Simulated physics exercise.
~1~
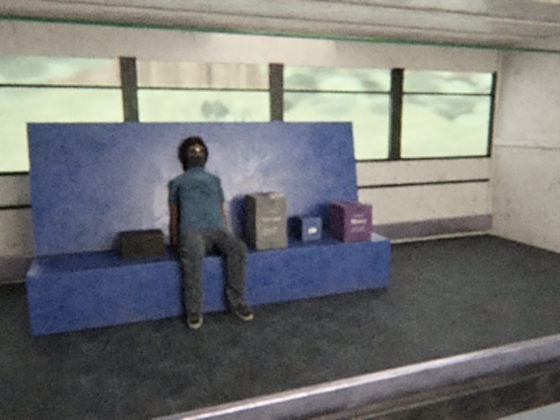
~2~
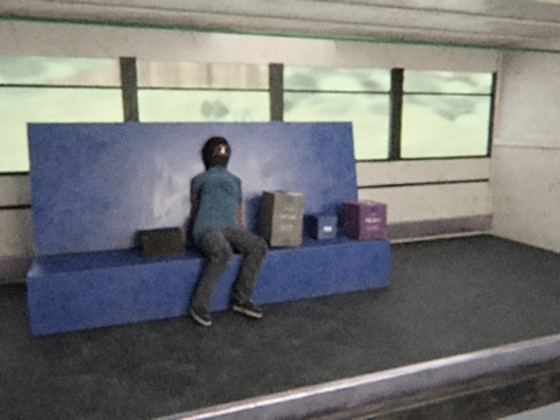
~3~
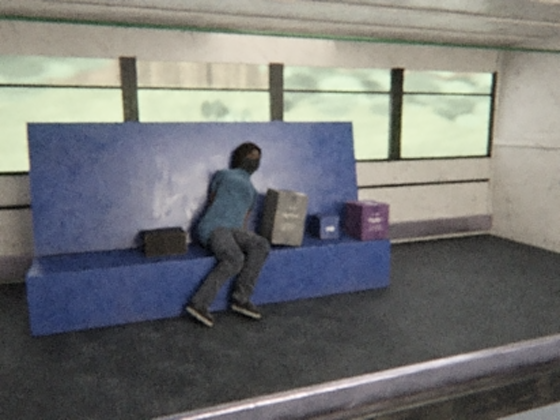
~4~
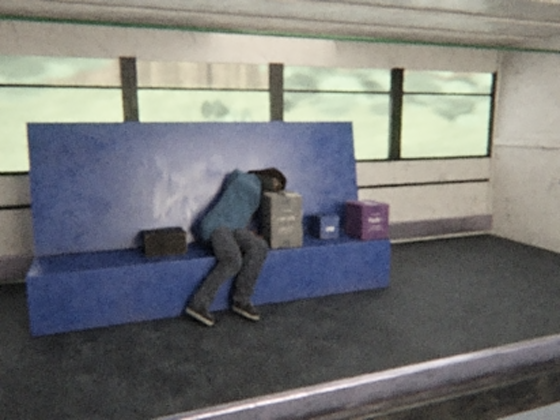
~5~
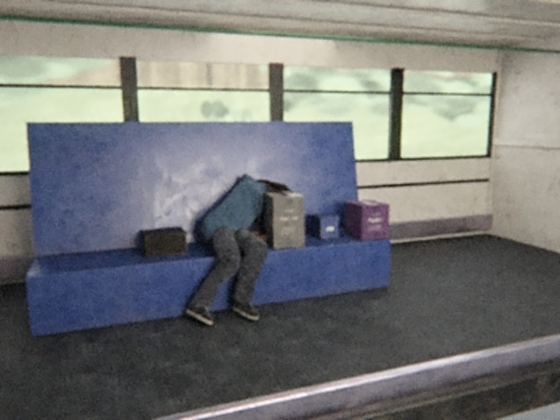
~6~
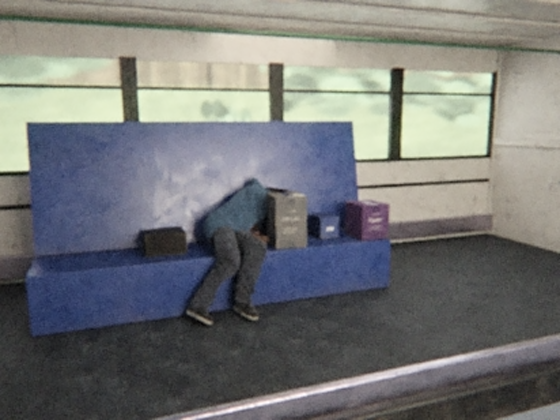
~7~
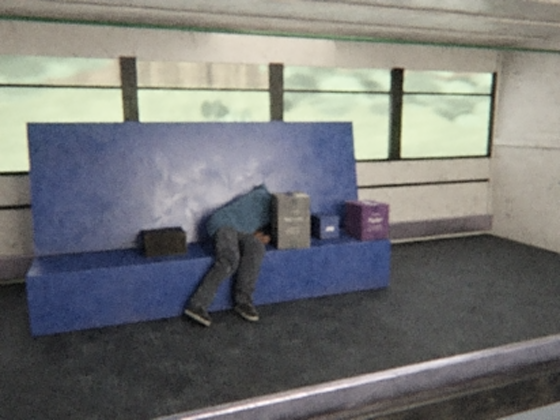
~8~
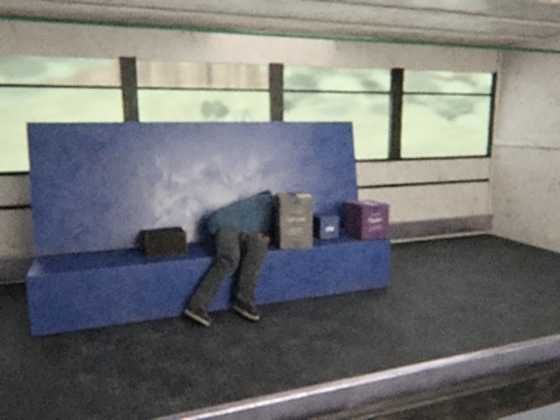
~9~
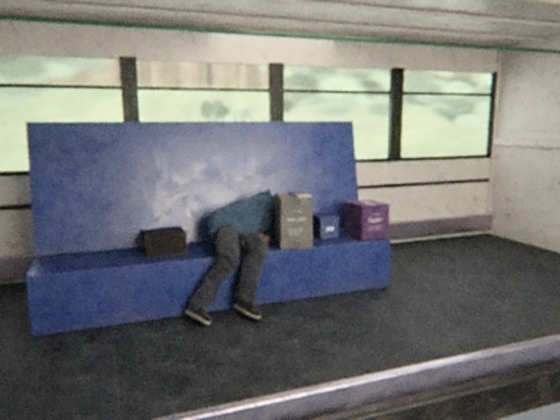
Person on a blue tram bench sliding right with the bags, then slumping sideways against the grey pack, everything staying on the seat.
